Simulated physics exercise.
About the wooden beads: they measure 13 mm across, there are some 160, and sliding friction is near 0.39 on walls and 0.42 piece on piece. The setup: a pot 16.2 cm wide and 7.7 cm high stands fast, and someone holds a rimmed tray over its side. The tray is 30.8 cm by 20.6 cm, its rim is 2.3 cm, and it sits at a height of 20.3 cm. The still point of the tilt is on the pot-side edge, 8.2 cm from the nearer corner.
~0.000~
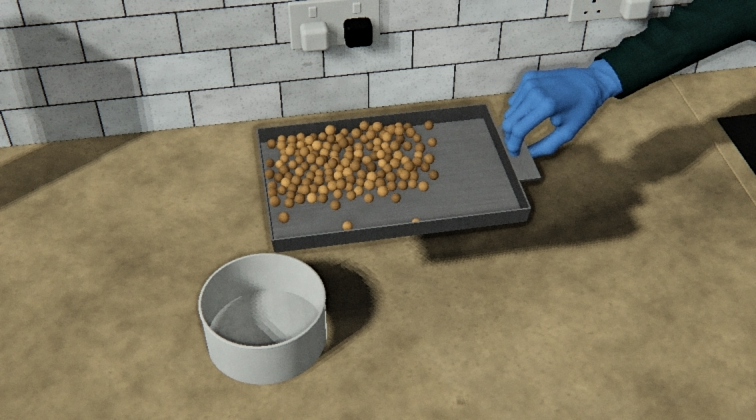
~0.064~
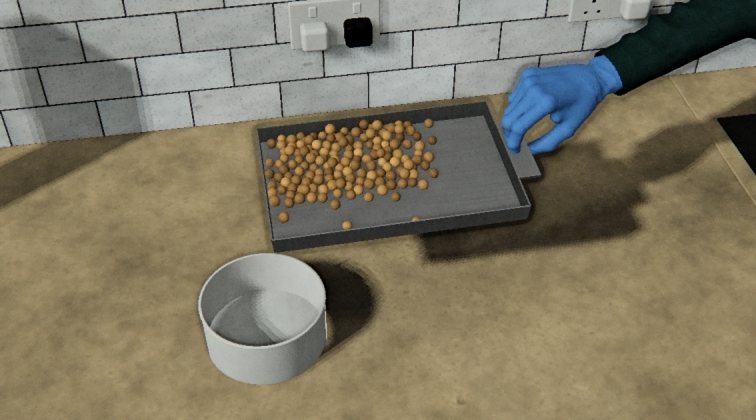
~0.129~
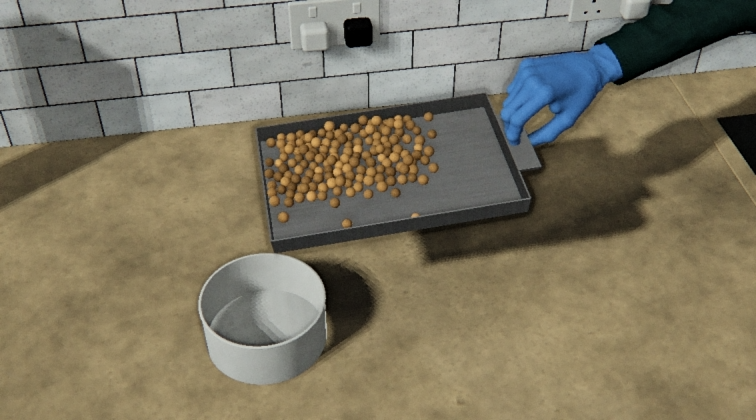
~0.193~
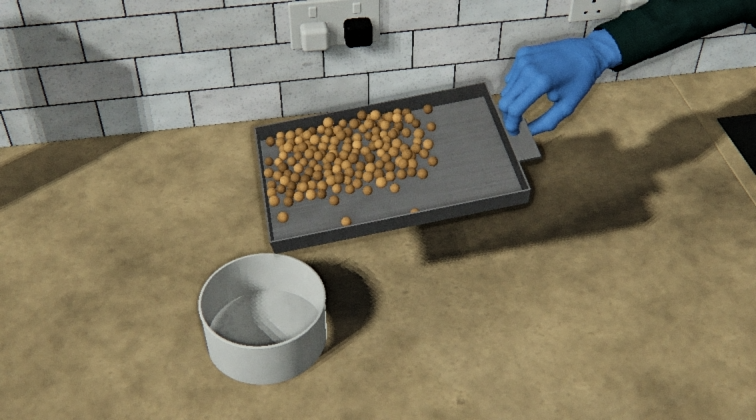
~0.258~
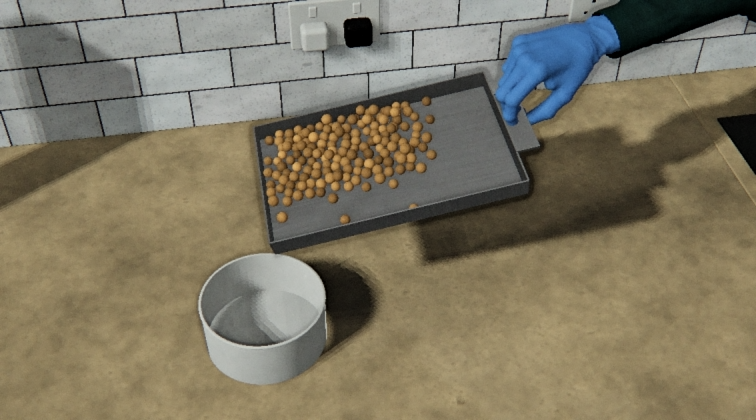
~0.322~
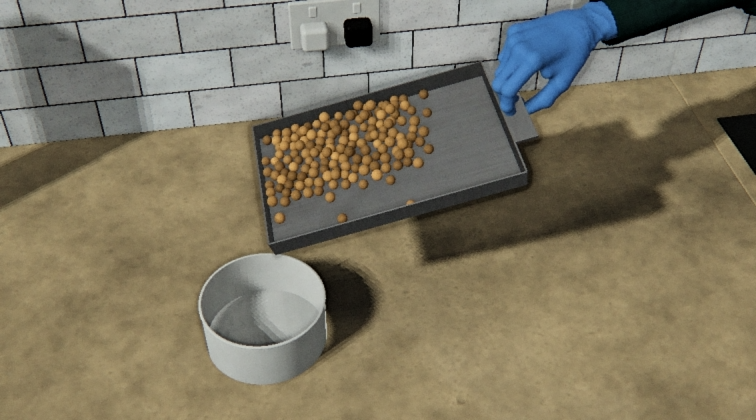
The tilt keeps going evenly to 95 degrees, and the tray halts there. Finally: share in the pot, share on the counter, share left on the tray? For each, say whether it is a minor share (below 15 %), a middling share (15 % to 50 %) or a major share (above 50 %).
In the end pot: Will probably see over half the pieces, counter: Will probably see a middling number, left on the tray: Will probably see a small number.
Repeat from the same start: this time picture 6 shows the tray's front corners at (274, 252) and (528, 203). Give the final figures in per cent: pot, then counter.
In the pot: 55 per cent; on the counter: 45 per cent.
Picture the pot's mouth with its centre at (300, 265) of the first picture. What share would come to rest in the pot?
I'd put it at around 5 per cent.
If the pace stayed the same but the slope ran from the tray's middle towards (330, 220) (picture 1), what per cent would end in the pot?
Roughly 80 per cent.
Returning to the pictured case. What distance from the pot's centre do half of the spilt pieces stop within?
Close to 22 cm, give or take.
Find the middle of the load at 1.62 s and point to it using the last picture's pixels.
Approximately (267, 158) in the final picture.
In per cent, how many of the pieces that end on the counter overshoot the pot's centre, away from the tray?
About 100 percent of the spill.
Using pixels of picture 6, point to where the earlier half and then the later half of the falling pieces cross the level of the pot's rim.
Roughly (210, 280) to start, and after that (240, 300).
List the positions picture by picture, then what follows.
The first picture shows tray tilt 0 degrees, front corners at (274, 238) and (528, 207); middle of the pieces at (346, 163); pot at (262, 298).
The second picture shows tray tilt 1 degrees, front corners at (273, 239) and (528, 205); middle of the pieces at (346, 162).
The third picture shows tray tilt 3 degrees, front corners at (273, 239) and (528, 197), lowest corner left front; middle of the pieces at (345, 159).
The fourth picture shows tray tilt 7 degrees, front corners at (272, 240) and (528, 188), lowest corner left front; middle of the pieces at (344, 155).
The fifth picture shows tray tilt 10 degrees, front corners at (271, 241) and (527, 180), lowest corner left front; middle of the pieces at (343, 152).
The sixth picture shows tray tilt 13 degrees, front corners at (270, 242) and (525, 171), lowest corner left front; middle of the pieces at (341, 149); pot at (262, 298). Its pace works out near 50 degrees a second.
After 1.10 s, tilt 51 degrees; the tray holds 100 %, the pot 0 %.
Then, at 1.62 s, tilt 77 degrees; the tray holds 95 %, the pot 5 %.
After 2.20 s, tilt 95 degrees; the tray holds 25 %, the pot 30 %.
At rest (3.4 s), pot 60 %, counter 40 %, tray 0 %.
